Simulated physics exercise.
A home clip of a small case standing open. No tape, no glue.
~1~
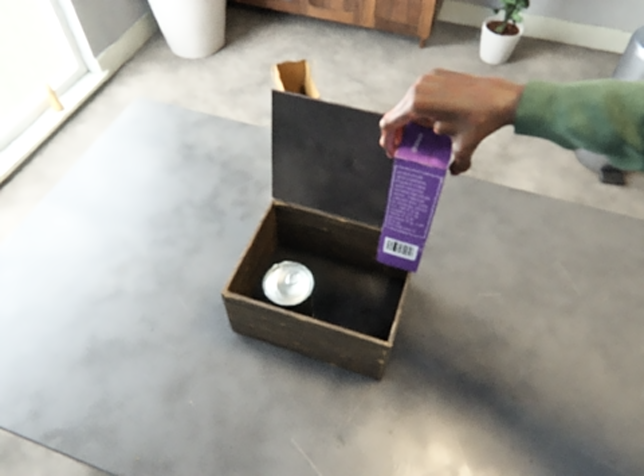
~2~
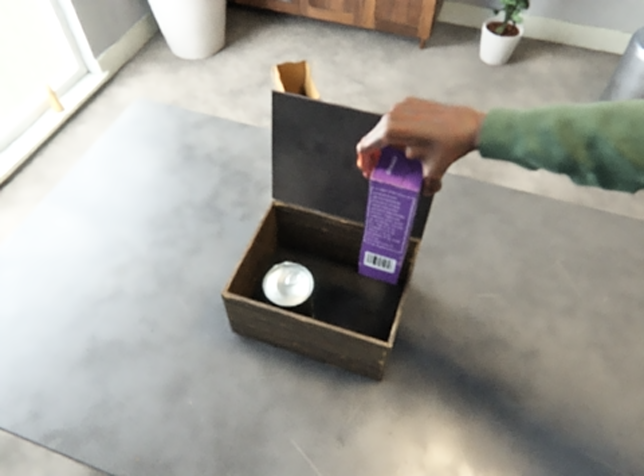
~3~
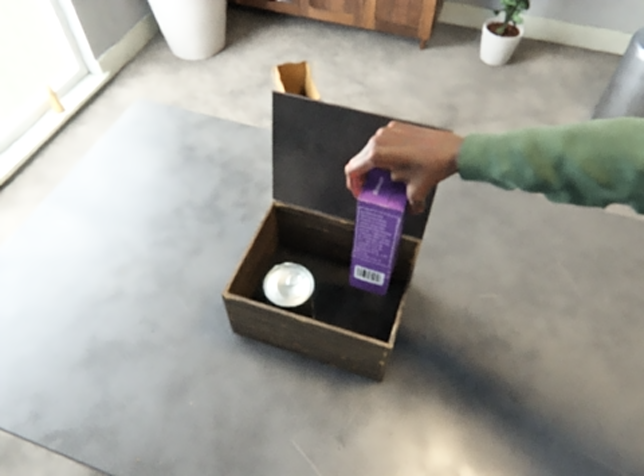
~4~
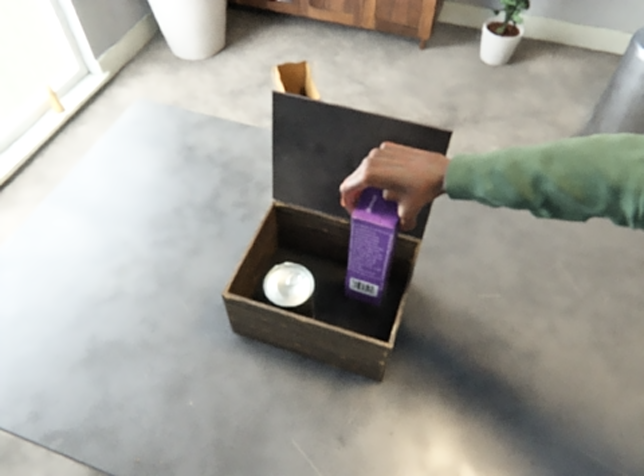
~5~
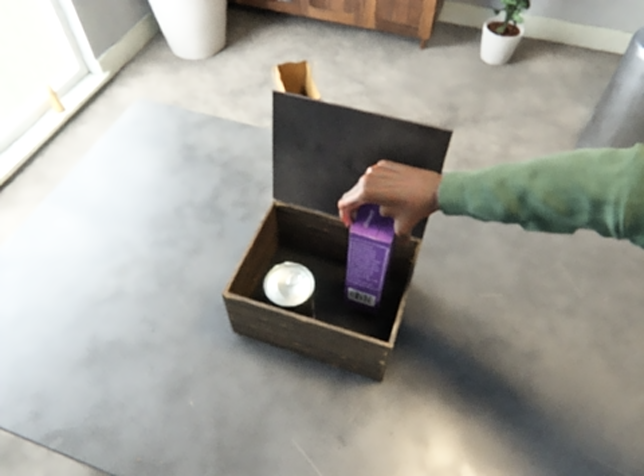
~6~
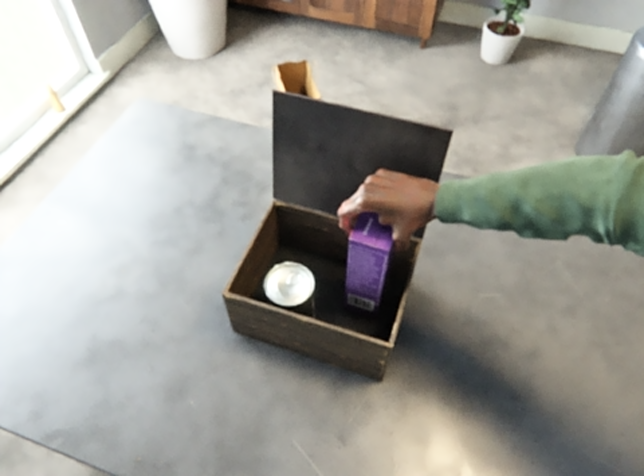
Purple carton held by a hand in a green sleeve lowering into an open wooden box, beside a round tin.
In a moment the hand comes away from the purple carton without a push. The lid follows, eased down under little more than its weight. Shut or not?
The lid is held up.
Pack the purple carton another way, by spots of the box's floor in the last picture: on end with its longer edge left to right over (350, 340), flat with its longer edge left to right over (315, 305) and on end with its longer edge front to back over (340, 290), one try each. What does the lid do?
First, it will not close; second, it shuts flat; third, it will not close.
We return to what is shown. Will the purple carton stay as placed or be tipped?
It ends up tilted.
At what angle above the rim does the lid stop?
Some 20° above the rim.
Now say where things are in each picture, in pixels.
The first picture shows coming down; purple carton (413, 204); black tin (290, 300).
The second picture shows coming down; purple carton (391, 220); black tin (290, 300).
The third picture shows coming down; purple carton (379, 236); black tin (290, 301).
The fourth picture shows coming down; purple carton (373, 250); black tin (290, 301).
The fifth picture shows coming down; purple carton (370, 262); black tin (291, 301).
The sixth picture shows put in, still held; purple carton (370, 268); black tin (291, 300).
Then, 1.50 s past the last view, lid 69° above the rim.
Then, 1.90 s past the last view, lid 32° above the rim; purple carton rocked 29° from its first pose near (359, 295).
Finally, lid 21° above the rim; down or leaning hard in the box, purple carton; black tin still in place. Final places as the last picture's camera would see them, purple carton near (362, 290).
